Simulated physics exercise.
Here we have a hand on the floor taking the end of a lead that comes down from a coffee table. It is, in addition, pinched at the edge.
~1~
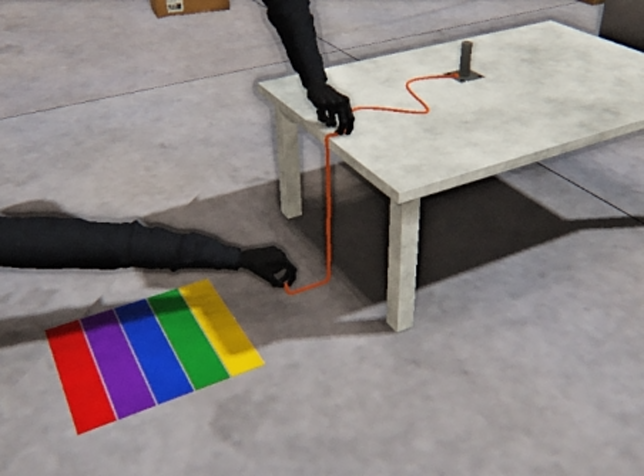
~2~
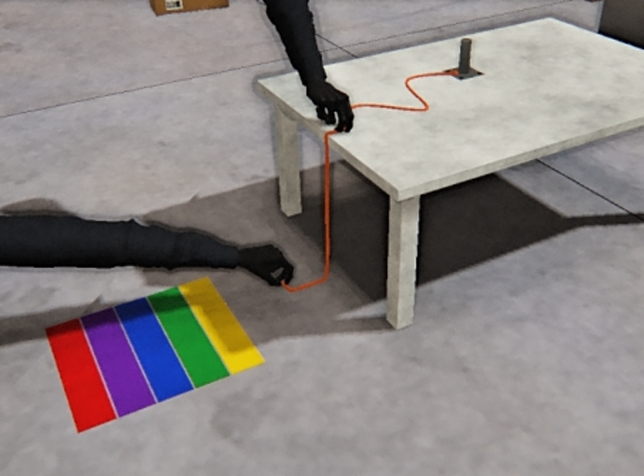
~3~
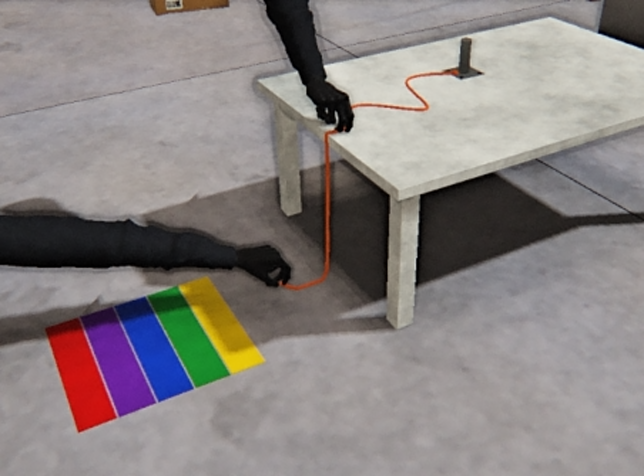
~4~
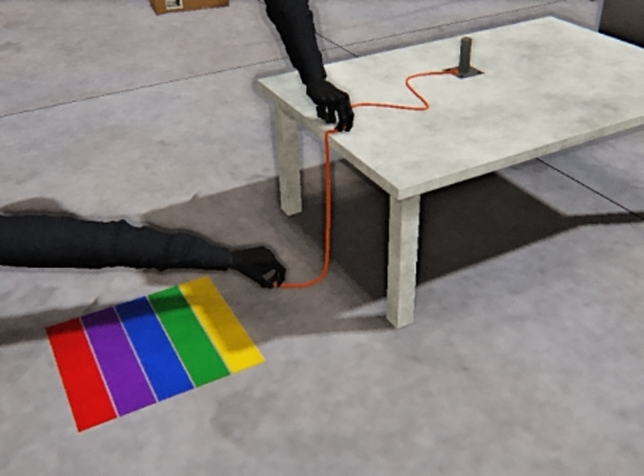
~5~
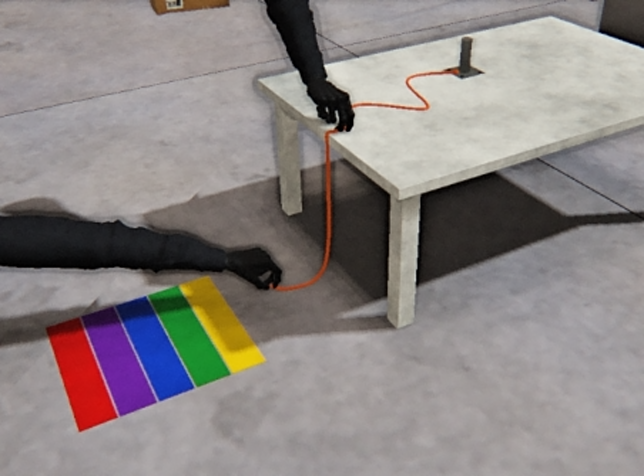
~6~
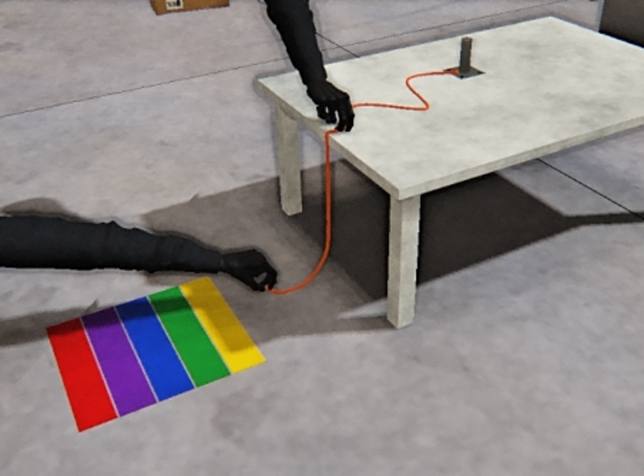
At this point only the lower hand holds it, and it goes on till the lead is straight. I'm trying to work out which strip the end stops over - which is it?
It stops over the red one.
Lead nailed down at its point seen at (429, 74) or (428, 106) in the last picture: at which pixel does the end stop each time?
Per try (px, approx.): (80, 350), (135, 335).
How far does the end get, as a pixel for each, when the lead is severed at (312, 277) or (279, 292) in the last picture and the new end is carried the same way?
One per try, the spots are (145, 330) and (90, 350).
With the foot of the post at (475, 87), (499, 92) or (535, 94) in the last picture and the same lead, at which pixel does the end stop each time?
Try by try, about (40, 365), (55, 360) and (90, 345).
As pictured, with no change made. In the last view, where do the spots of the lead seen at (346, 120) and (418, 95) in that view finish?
(278, 164) and (389, 100), approximately.
A little later, end near (144, 329); over blue.
Next, end near (97, 345); over purple.
When it is tight, end near (68, 355); over red. The end stops over the red strip.
